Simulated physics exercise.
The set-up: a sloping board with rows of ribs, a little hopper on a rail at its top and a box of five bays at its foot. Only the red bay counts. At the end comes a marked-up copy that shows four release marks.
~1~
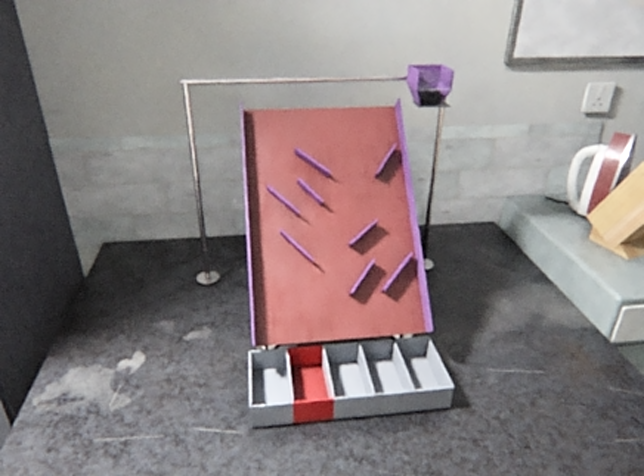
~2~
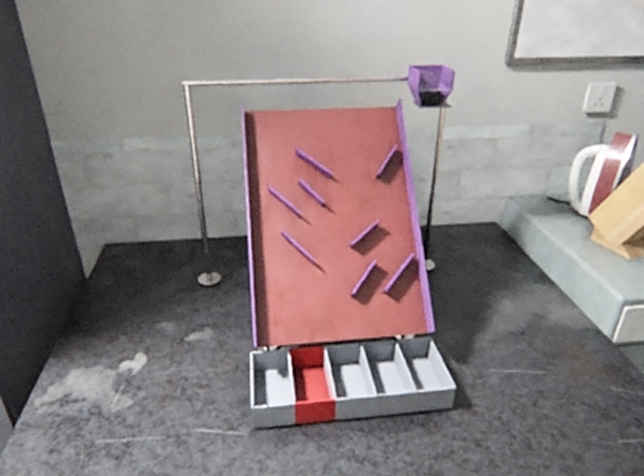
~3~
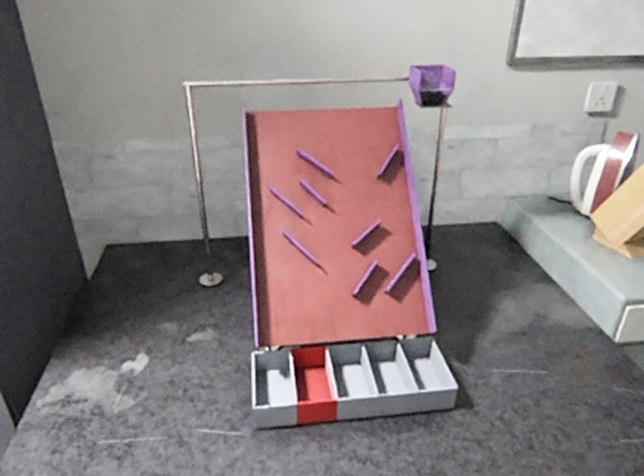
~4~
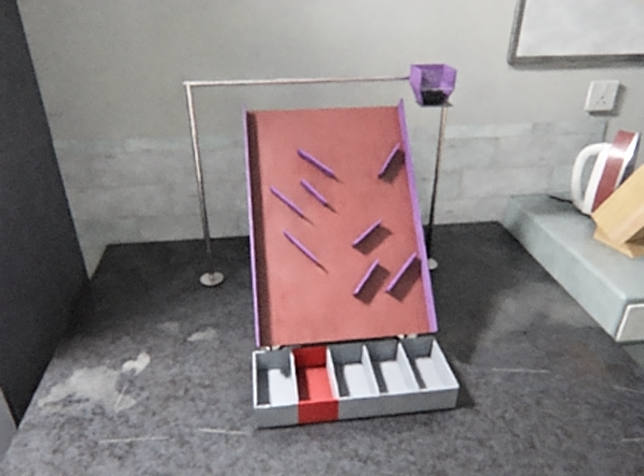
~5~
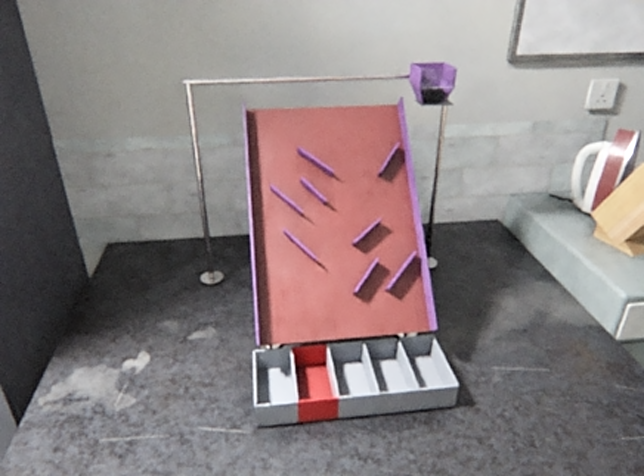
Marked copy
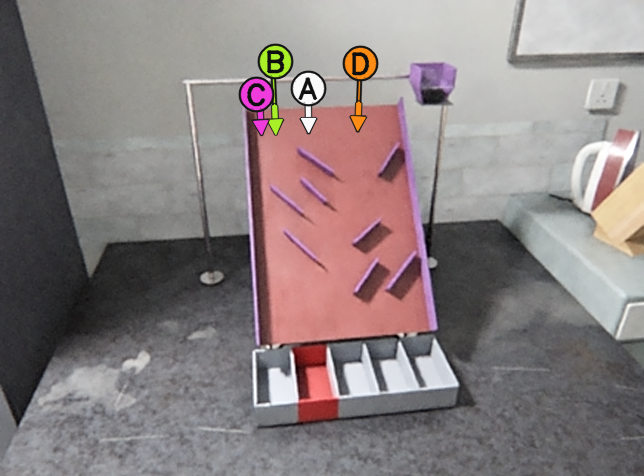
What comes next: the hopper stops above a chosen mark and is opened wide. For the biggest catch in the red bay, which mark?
Best: D.
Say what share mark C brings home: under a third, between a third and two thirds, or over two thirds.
It is under a third.
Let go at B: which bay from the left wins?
The third from the left.
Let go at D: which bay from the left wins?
The second from the left.
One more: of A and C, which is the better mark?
The answer is A.
On the marked copy, mark A meets the board at (308, 127); mark B meets the board at (275, 129); mark C meets the board at (261, 129); mark D meets the board at (357, 125).
With A, roughly a third in the red bay, roughly half in other bays, about a tenth held on the board.
With B, about a tenth in the red bay, almost all in other bays.
With C, just a few in the red bay, almost all in other bays.
With D, roughly two thirds in the red bay, roughly a third in other bays.
